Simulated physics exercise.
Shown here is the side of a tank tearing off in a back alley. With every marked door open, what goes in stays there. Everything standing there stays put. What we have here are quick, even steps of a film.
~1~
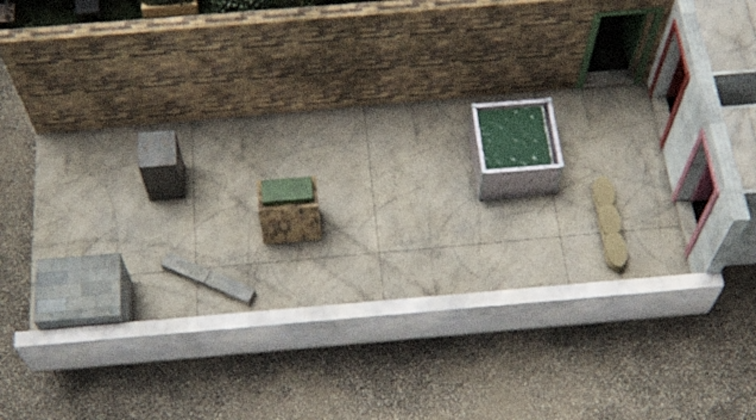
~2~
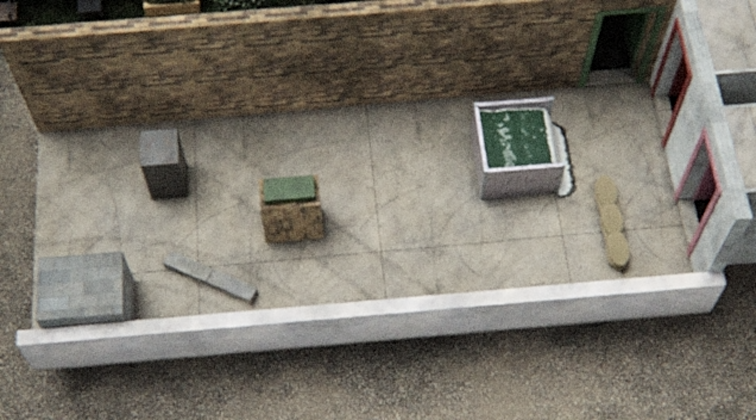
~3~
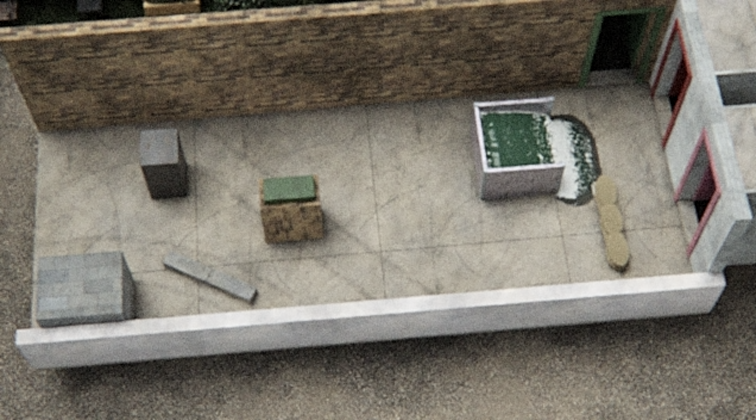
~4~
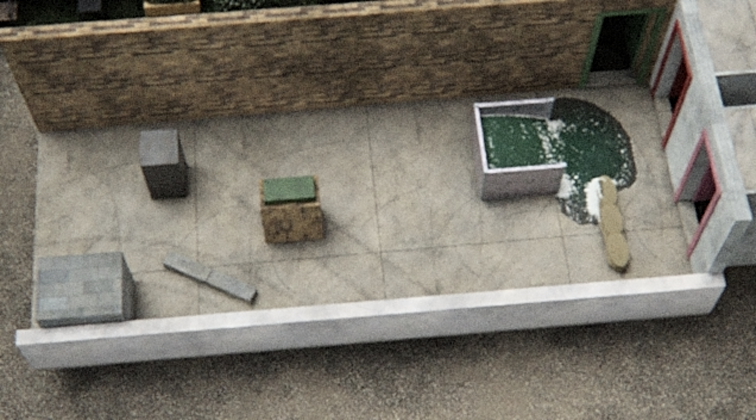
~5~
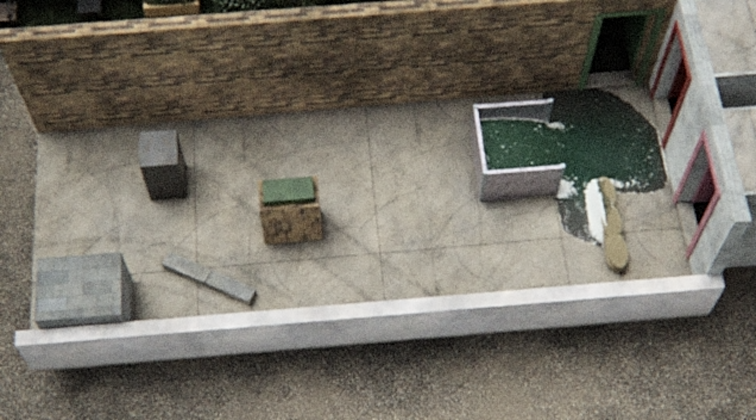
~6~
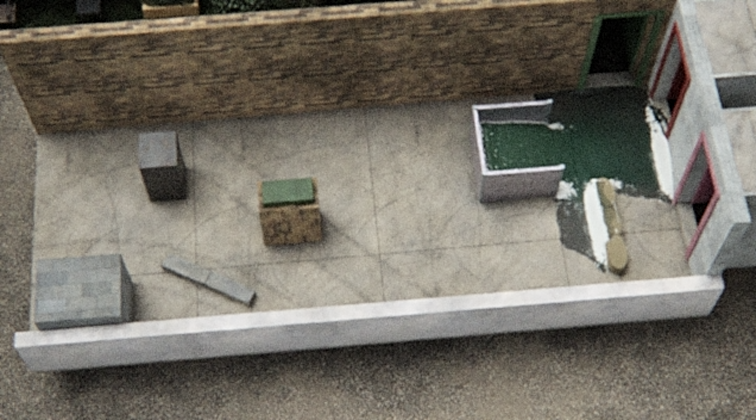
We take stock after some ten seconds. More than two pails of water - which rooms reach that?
In the end the red door tops two buckets. The green door tops two buckets. The pink door does not top two buckets.
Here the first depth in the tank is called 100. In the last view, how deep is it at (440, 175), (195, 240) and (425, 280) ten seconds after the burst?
The three come to near 2, 4 and 2 per cent respectively.
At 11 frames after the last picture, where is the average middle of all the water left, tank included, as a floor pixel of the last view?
The water's centre sits above (595, 184).
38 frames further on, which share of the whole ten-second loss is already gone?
My estimate is roughly 100 percent.
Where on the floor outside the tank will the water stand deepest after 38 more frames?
Point to roughly (633, 257).
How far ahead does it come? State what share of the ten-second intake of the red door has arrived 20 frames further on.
About 100 per cent.
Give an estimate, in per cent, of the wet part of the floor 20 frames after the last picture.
It works out to about 30 in a hundred.
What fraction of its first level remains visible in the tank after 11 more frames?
About 16 per cent.
A moment on, water covers 15 % of the floor; the red door far over two buckets in, the green door under two buckets in, the pink door wet at the sill, nothing in.
Next, water covers 20 % of the floor; the red door far over two buckets in, the green door over two buckets in, the pink door wet at the sill, nothing in.
Then, water covers 30 % of the floor; the red door far over two buckets in, the green door over two buckets in, the pink door under two buckets in.
Later, water covers 60 % of the floor; the red door far over two buckets in, the green door over two buckets in, the pink door under two buckets in.
In the end, water covers 80 % of the floor; the red door far over two buckets in, the green door over two buckets in, the pink door under two buckets in.
